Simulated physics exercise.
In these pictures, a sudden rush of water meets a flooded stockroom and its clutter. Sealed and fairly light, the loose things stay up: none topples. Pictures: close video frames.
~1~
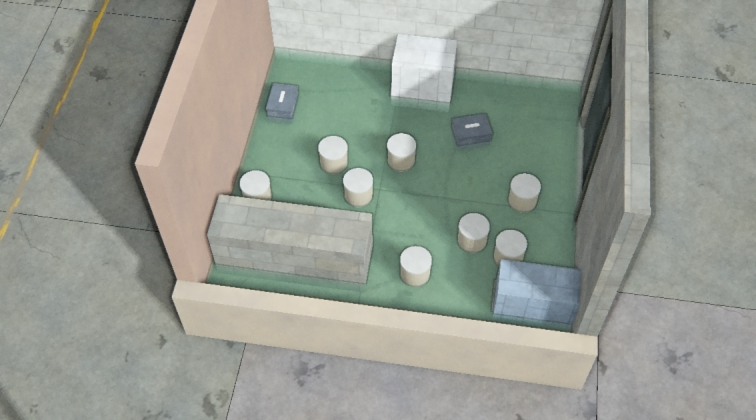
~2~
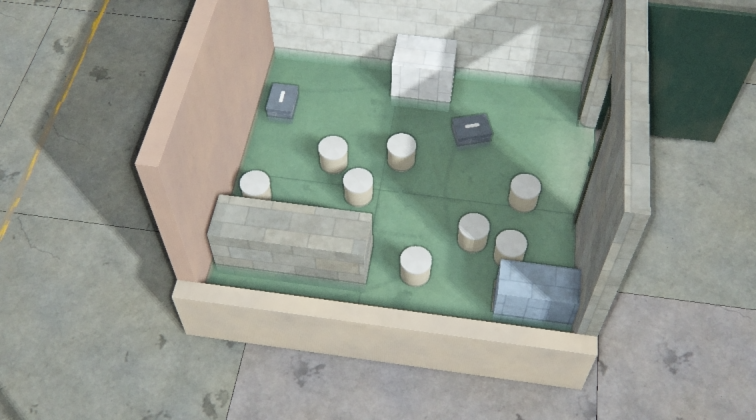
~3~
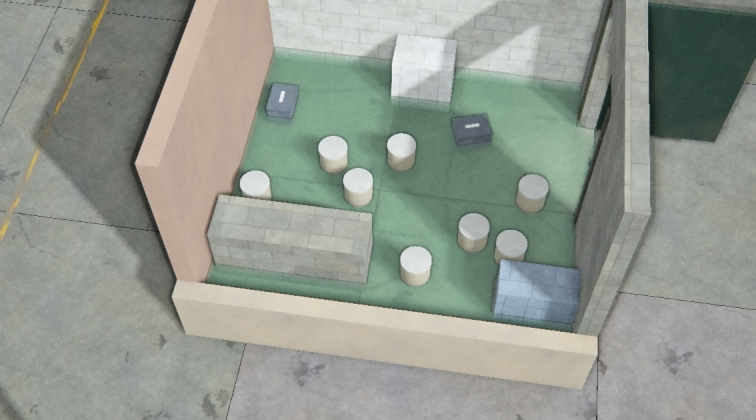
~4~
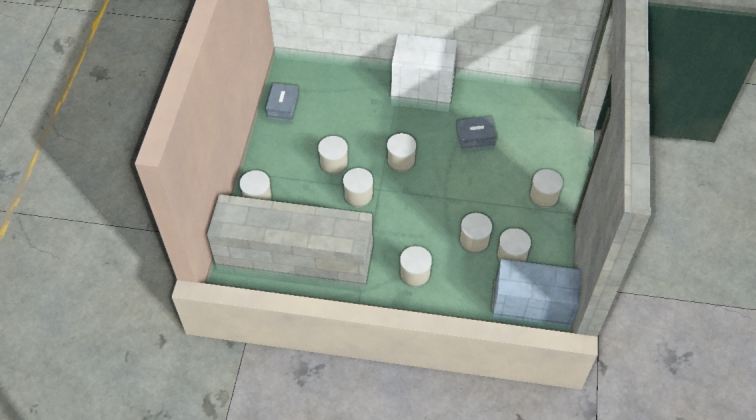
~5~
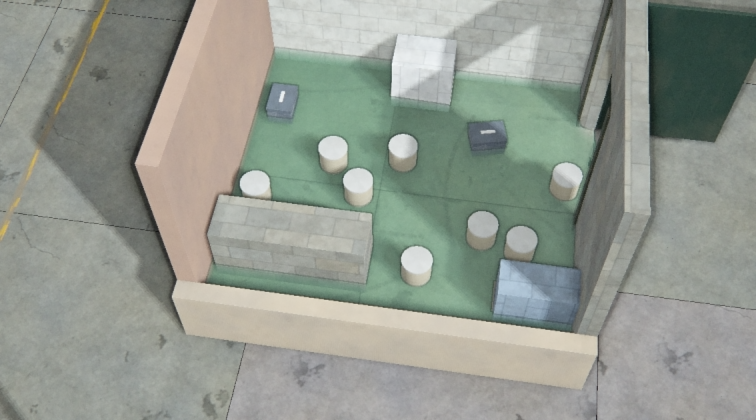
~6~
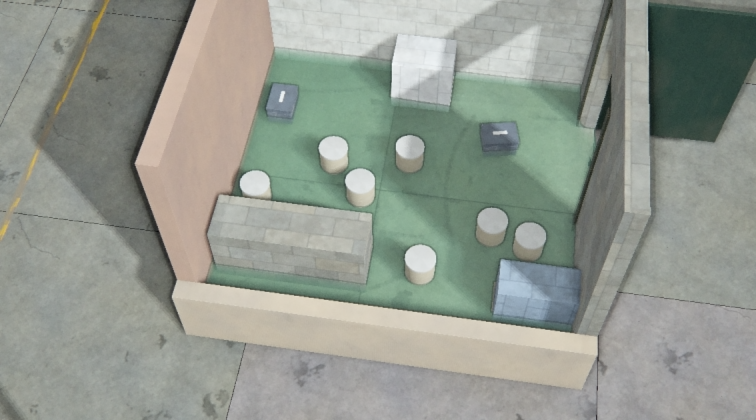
In a walled green-floored room, a side panel opens and pails and a tote drift right.
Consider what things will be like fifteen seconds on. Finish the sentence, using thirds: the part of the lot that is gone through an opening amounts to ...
The part of the lot that is gone through an opening amounts to at least two thirds.
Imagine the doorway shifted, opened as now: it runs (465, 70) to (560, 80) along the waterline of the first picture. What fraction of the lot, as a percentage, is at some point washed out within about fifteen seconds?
It should be close to 60 per cent.
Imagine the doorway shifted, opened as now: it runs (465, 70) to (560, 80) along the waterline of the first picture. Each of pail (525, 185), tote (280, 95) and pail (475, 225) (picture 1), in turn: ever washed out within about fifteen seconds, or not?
For the three items in order: Escaped, contained, escaped.
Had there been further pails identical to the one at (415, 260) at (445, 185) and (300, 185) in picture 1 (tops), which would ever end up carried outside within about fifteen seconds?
Following the list, the first is escaping and the second is never leaving.
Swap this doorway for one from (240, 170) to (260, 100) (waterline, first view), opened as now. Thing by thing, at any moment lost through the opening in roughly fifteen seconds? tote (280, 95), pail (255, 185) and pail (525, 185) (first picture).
Each object, in the order asked: Flushed / flushed / not flushed.
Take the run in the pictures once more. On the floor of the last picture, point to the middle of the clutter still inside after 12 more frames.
Near (420, 184).
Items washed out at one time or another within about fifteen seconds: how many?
That adds up to 8.
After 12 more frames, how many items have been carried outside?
The number works out to 4.
A moment on, 1 of 10 are out; 9 afloat.
Next, 4 of 10 are out; 6 afloat.
Later, 6 of 10 are out; 3 afloat.
In the end, 8 of 10 are out; 1 afloat.
